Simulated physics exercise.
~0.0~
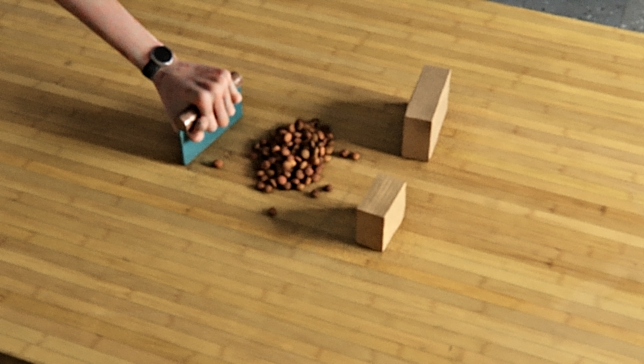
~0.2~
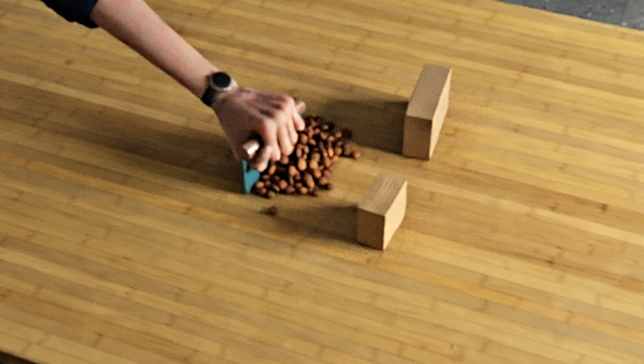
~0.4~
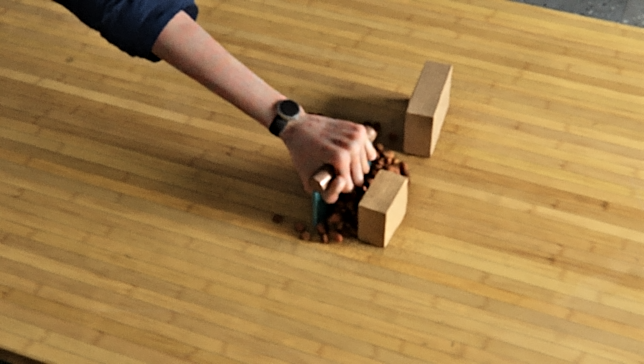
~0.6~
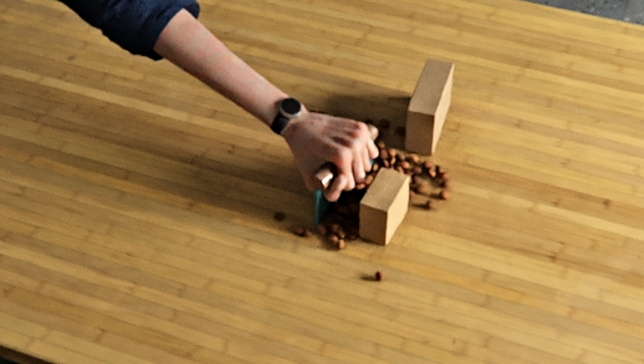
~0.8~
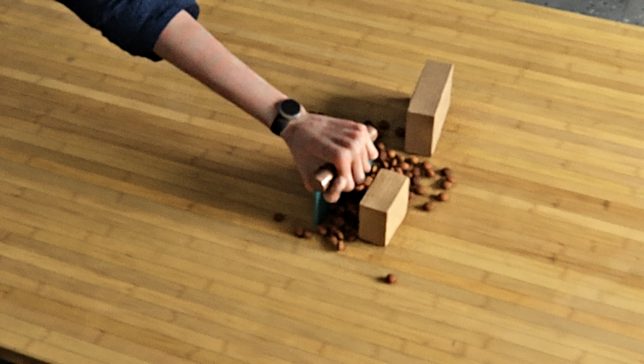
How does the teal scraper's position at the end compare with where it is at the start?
At the start the scraper is to the left of the heap, well away from the blocks. By the end it is further right and lower in view, just left of the near block.
